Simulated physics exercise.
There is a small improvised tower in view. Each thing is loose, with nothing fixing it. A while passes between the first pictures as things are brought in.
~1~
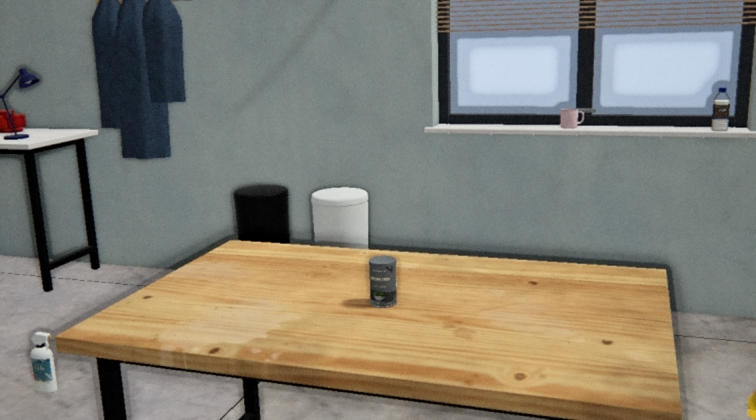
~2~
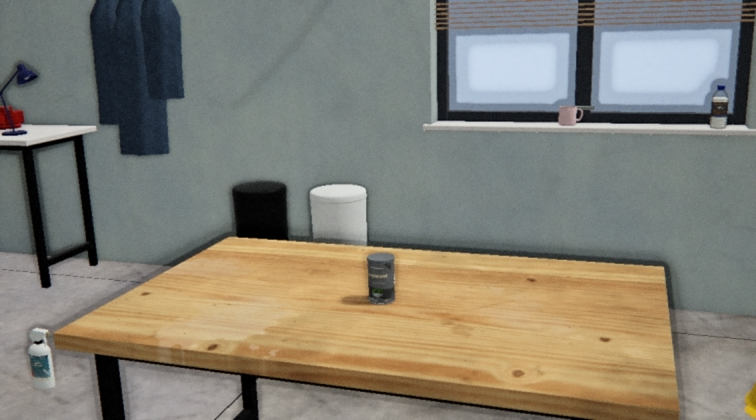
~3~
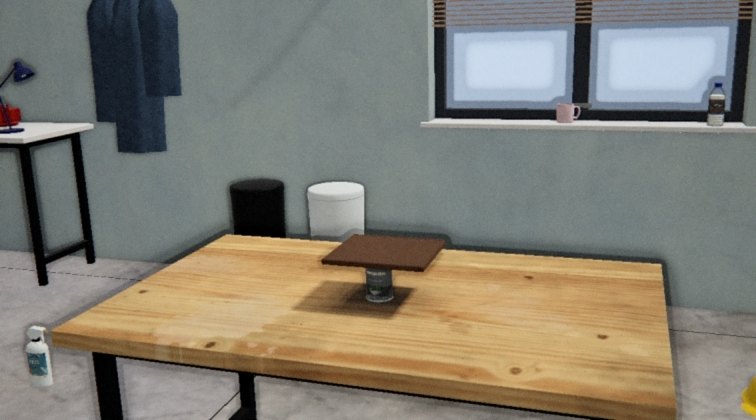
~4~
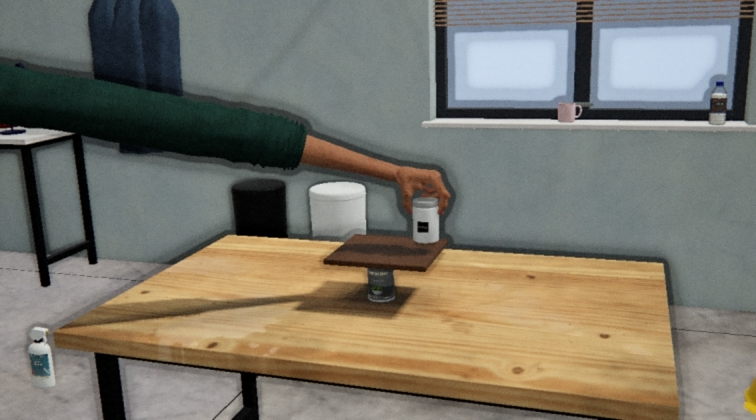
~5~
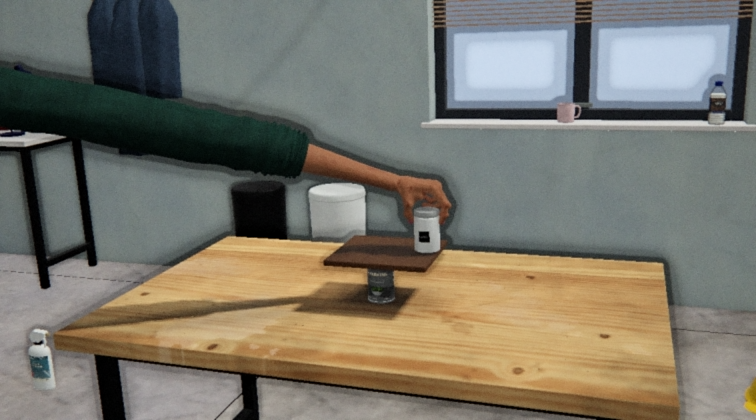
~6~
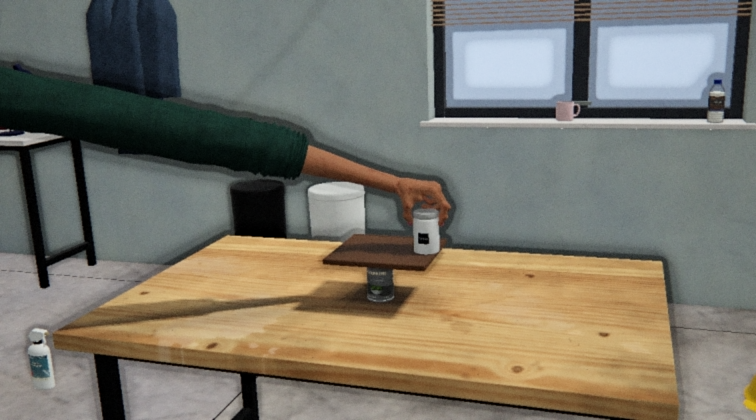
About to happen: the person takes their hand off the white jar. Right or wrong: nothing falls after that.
Wrong.
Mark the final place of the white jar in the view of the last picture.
Roughly pixel (472, 293) in the last picture.
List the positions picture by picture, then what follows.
In the first frame, the last thing is not in view yet.
In the second frame, the last thing is not in view yet.
In the third frame, the last thing is not in view yet; brown lid (386, 252).
The fourth frame shows still above its spot; white jar (426, 220); brown lid (388, 252).
The fifth frame shows still above its spot; white jar (427, 230); brown lid (387, 253).
The sixth frame shows set down, still held; white jar (426, 231); brown lid (387, 251).
Then, 0.20 s past the last view, white jar now fallen; brown lid rocked 26° from its first pose.
Then, 0.30 s past the last view, brown lid rocked 63° from its first pose.
Then, 0.40 s past the last view, brown lid rocked 72° from its first pose.
Then, 0.90 s past the last view, brown lid now fallen.
Finally, fallen, white jar and brown lid; grey tin still in place. Final places as the last picture's camera would see them, white jar near (472, 293). The stack loses its balance.
